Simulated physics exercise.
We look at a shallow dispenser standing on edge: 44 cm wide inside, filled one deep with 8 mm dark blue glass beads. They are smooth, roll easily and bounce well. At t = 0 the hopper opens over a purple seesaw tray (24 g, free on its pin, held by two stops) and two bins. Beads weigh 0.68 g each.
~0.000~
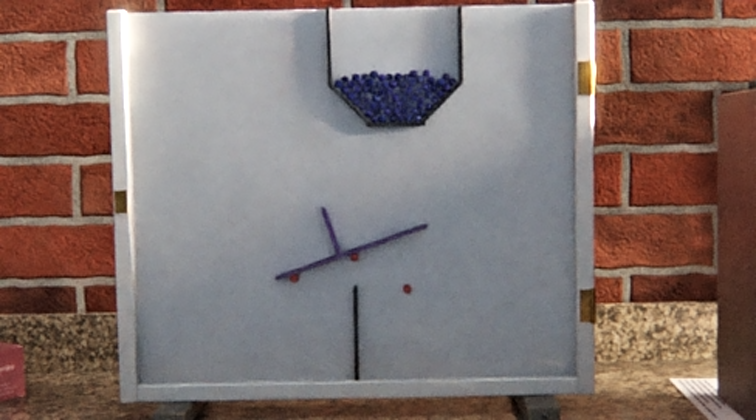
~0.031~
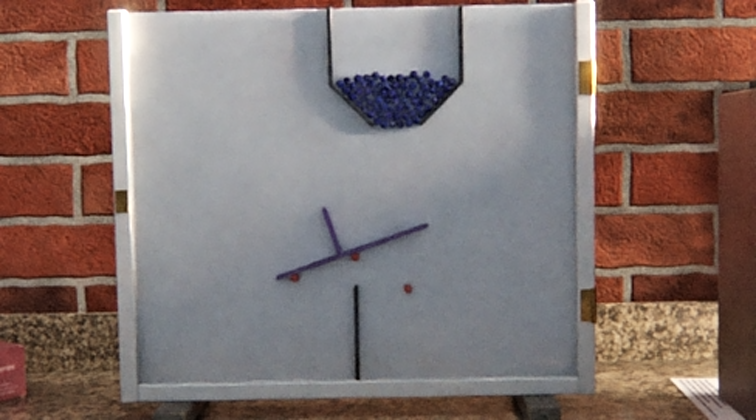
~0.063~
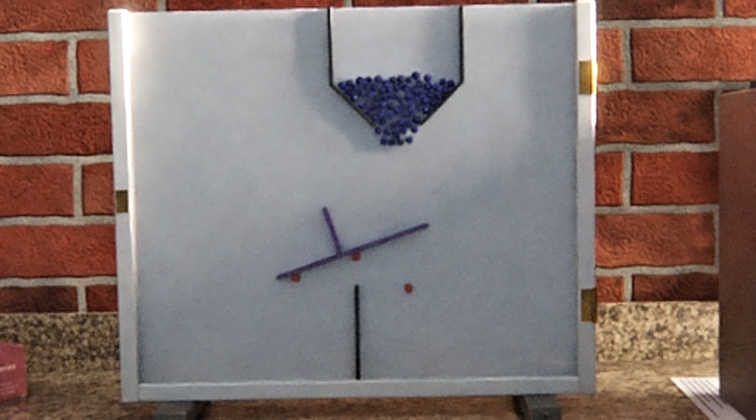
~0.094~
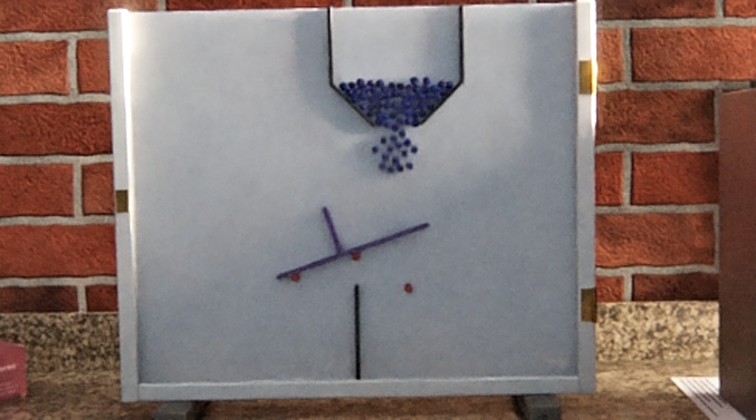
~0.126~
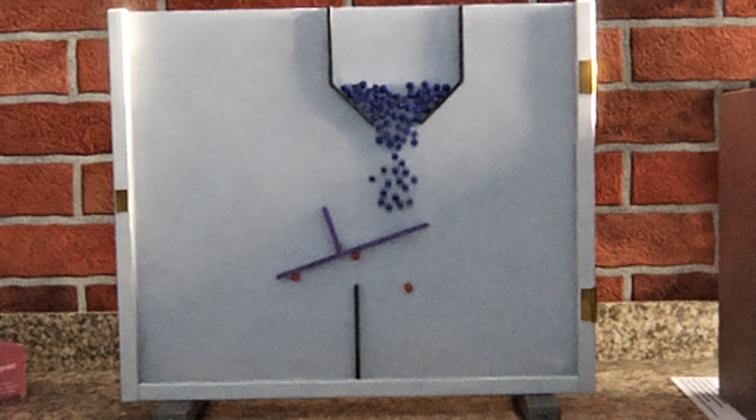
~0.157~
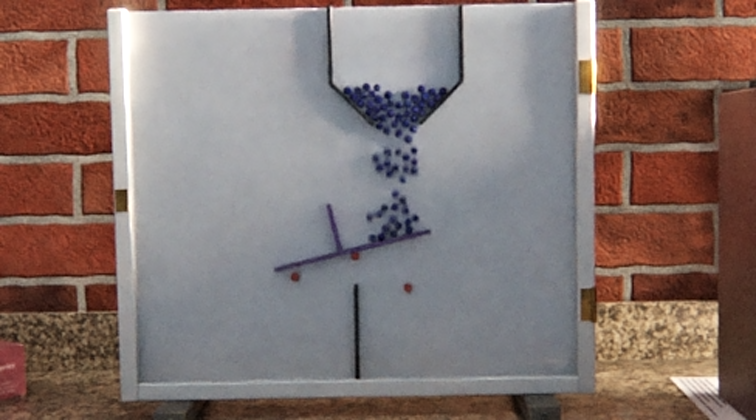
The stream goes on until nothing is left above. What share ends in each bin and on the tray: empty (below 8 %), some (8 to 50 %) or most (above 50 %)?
Left bin: Empty; right bin: Most; tray: Empty.
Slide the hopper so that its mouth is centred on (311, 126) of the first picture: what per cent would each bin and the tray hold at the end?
Left bin: 70; right bin: 5; tray: 25.
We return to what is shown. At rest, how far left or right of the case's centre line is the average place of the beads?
About 14 cm to the right.
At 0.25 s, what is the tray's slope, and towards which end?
Some 30° with the right end low.
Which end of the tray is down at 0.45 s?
Its right end is down.
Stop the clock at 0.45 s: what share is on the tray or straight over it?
Roughly 25 per cent.
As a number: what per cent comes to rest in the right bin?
About 100 per cent.
After 0.25 s, 80 % have left the hopper; tray right end down 32°; on or over it 70 %, past it to the left 0 %, to the right 10 %.
After 0.45 s, 100 % have left the hopper; tray right end down 32°; on or over it 25 %, past it to the left 0 %, to the right 75 %.
Settled by 1.7 s, left bin 0 %, right bin 100 %, tray 0 %; tray right end down 32°.
